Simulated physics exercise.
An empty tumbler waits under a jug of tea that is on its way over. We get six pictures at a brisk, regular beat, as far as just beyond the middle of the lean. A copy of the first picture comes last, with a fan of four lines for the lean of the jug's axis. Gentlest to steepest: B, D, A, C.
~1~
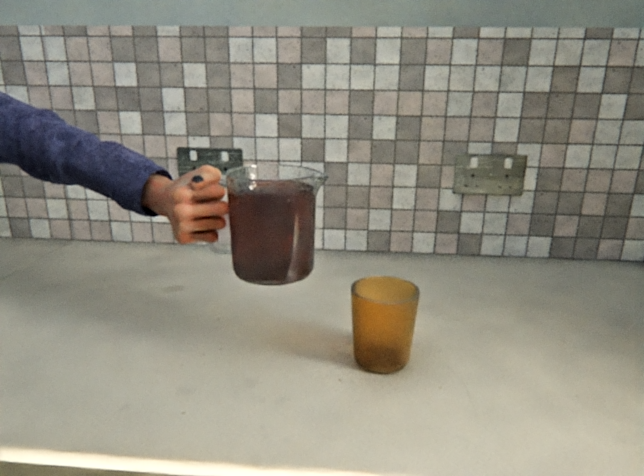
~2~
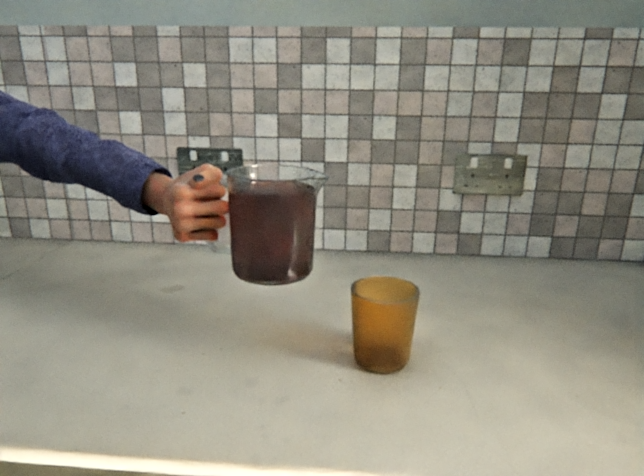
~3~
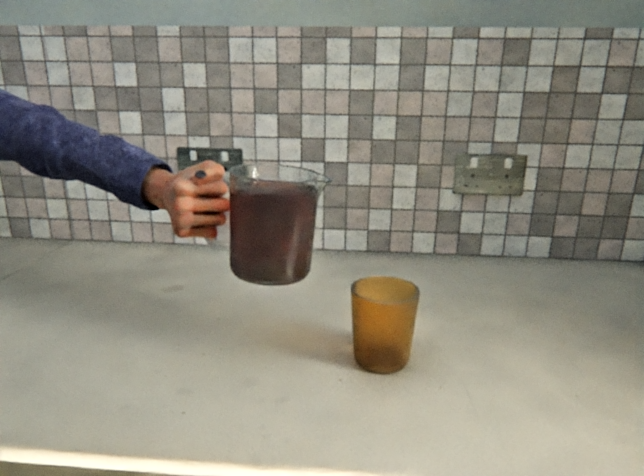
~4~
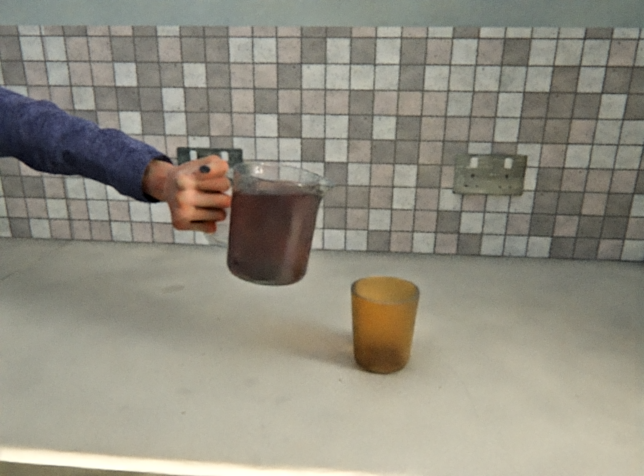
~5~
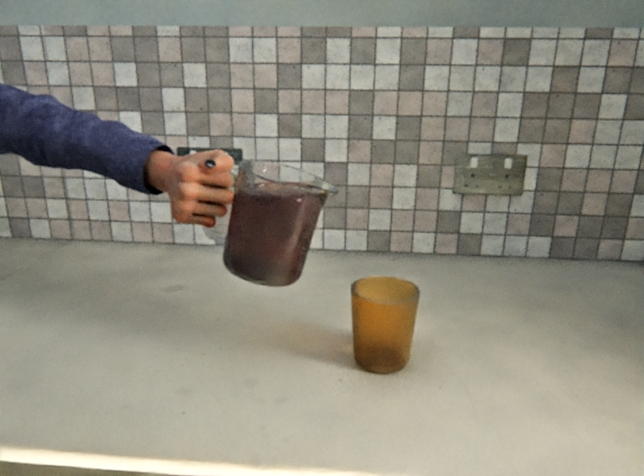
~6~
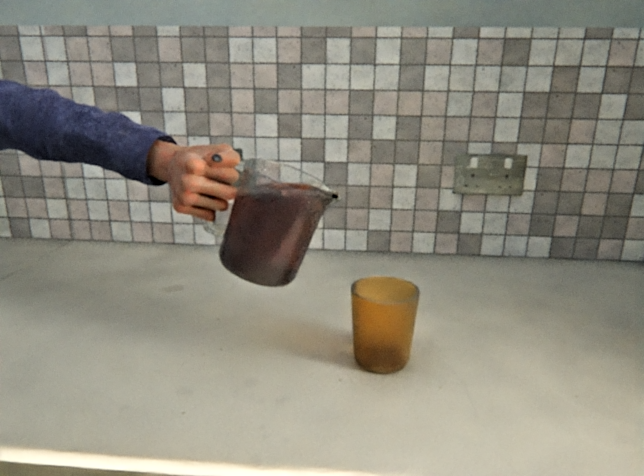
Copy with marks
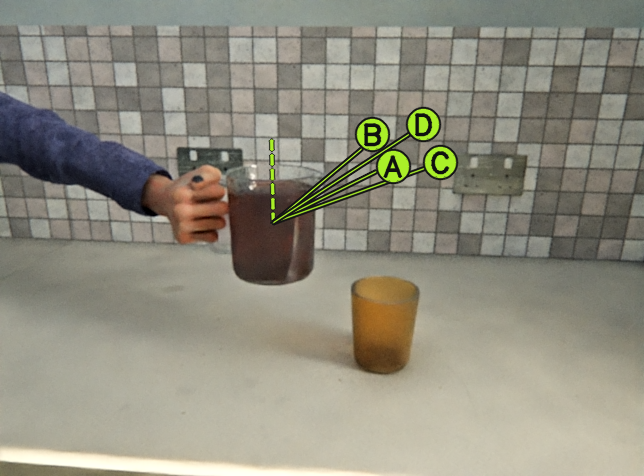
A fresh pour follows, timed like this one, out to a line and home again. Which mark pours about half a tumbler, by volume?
The answer is mark B.
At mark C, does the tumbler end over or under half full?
Over half.
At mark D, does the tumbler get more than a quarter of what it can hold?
Yes, clearly.
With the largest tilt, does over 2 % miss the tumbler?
Yes.
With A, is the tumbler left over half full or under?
Over half.
On the marked copy, A at (376, 171); B at (361, 149); C at (424, 168); D at (409, 134).
If A is chosen, the tumbler ends with about 83 % of what it can hold.
If B is chosen, the tumbler ends with about 49 % of what it can hold.
If C is chosen, the tumbler ends with about 87 % of what it can hold; 10 % of the tea is spilt.
If D is chosen, the tumbler ends with about 65 % of what it can hold.
